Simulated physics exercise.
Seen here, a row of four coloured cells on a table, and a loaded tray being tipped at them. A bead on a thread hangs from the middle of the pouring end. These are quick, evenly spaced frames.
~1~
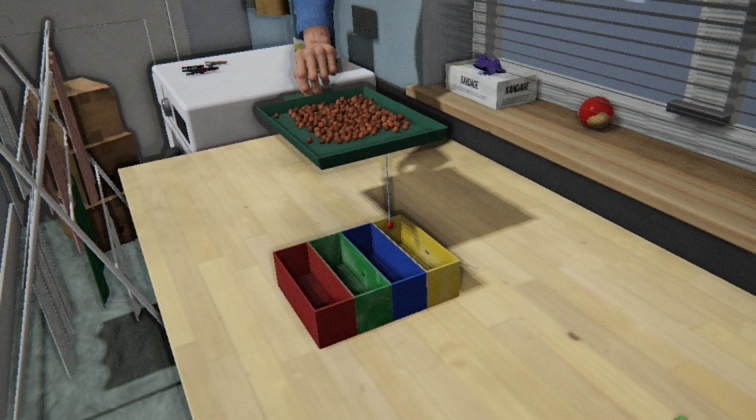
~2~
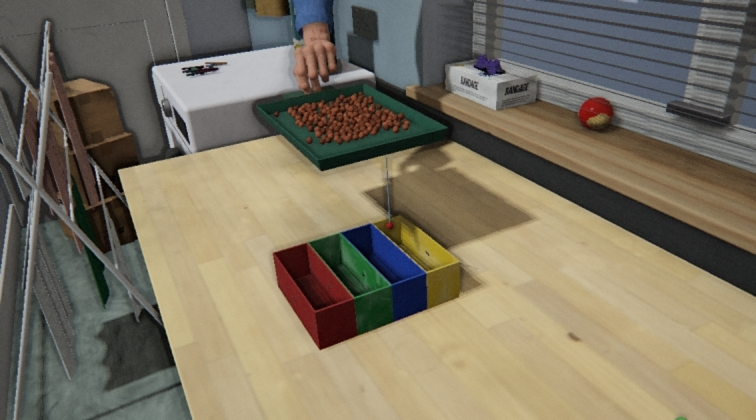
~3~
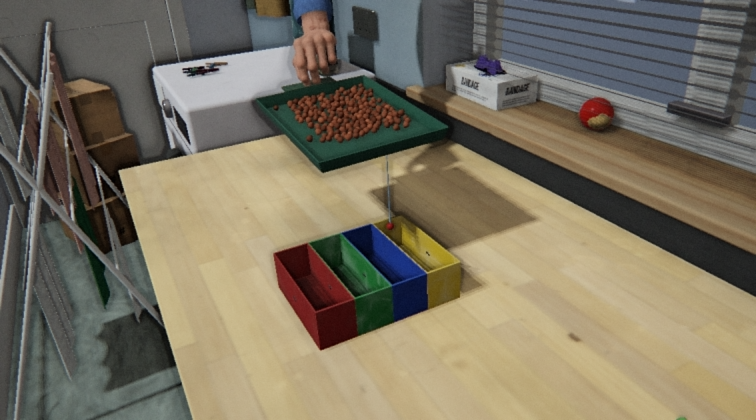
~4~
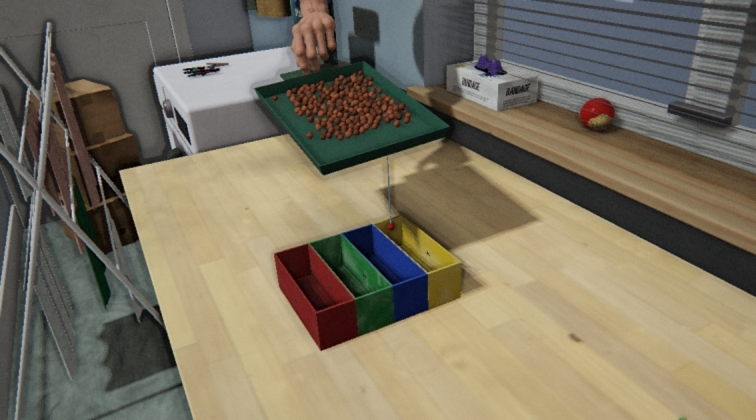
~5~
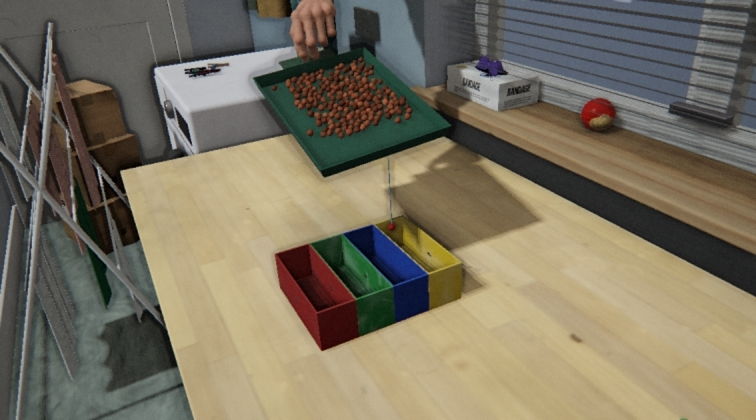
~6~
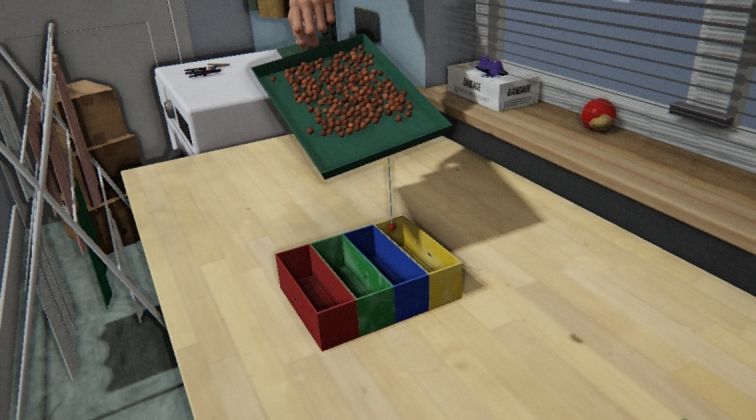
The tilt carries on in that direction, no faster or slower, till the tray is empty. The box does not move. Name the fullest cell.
Fullest: The green cell.
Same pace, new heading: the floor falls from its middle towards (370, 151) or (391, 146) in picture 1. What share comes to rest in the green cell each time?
About 20 and 0 per cent.
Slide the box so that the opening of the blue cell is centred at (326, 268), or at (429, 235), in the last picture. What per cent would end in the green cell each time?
First some 0, then 10 per cent.
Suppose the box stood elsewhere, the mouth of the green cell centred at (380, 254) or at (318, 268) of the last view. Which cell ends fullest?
One: The cell in red. Two: Blue.
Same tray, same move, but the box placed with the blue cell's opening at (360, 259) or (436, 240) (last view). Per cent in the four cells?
Roughly 100 per cent, and 50 per cent.
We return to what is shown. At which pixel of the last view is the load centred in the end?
Close to (359, 297).
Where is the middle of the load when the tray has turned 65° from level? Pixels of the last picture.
Near (349, 159).
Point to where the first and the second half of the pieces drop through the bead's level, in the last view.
First near (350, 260), later near (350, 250).
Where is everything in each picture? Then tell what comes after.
Corners of the pouring end near (320, 156) and (443, 127), level; middle of the load near (346, 118), clay pellets; bead on its thread near (390, 225); red cell near (336, 320); green cell near (374, 306); blue cell near (409, 293); yellow cell near (443, 281), in the first picture.
Corners of the pouring end near (320, 158) and (443, 127), level; middle of the load near (346, 117), in the second picture.
Corners of the pouring end near (321, 160) and (443, 127), tipped barely, lowest at the left corner; middle of the load near (346, 111), in the third picture.
Corners of the pouring end near (322, 163) and (444, 125), tipped a little, lowest at the left corner; middle of the load near (346, 104), in the fourth picture.
Corners of the pouring end near (323, 166) and (445, 125), tipped clearly, lowest at the left corner; middle of the load near (346, 96), in the fifth picture.
Corners of the pouring end near (324, 169) and (446, 124), tipped clearly, lowest at the left corner; middle of the load near (346, 89); red cell near (338, 322); green cell near (376, 308); blue cell near (412, 295); yellow cell near (445, 283), in the sixth picture.
Shortly afterwards, tray tipped steeply; the bulk on the tray; only a few in the red cell; only a few in the green cell; a little falling or outside the box.
Next, tray tipped past a quarter turn; near a third on the tray; near a quarter in the green cell; a little in the red cell; a little in the blue cell; only a few in the yellow cell; near a quarter falling or outside the box.
Some moments later, tray tipped past a quarter turn; near half in the green cell; near a quarter in the blue cell; a little in the red cell; a little in the yellow cell; a little falling or outside the box.
In the end, tray tipped past a quarter turn; near half in the green cell; near a quarter in the blue cell; a little in the red cell; a little in the yellow cell; a little outside the box.
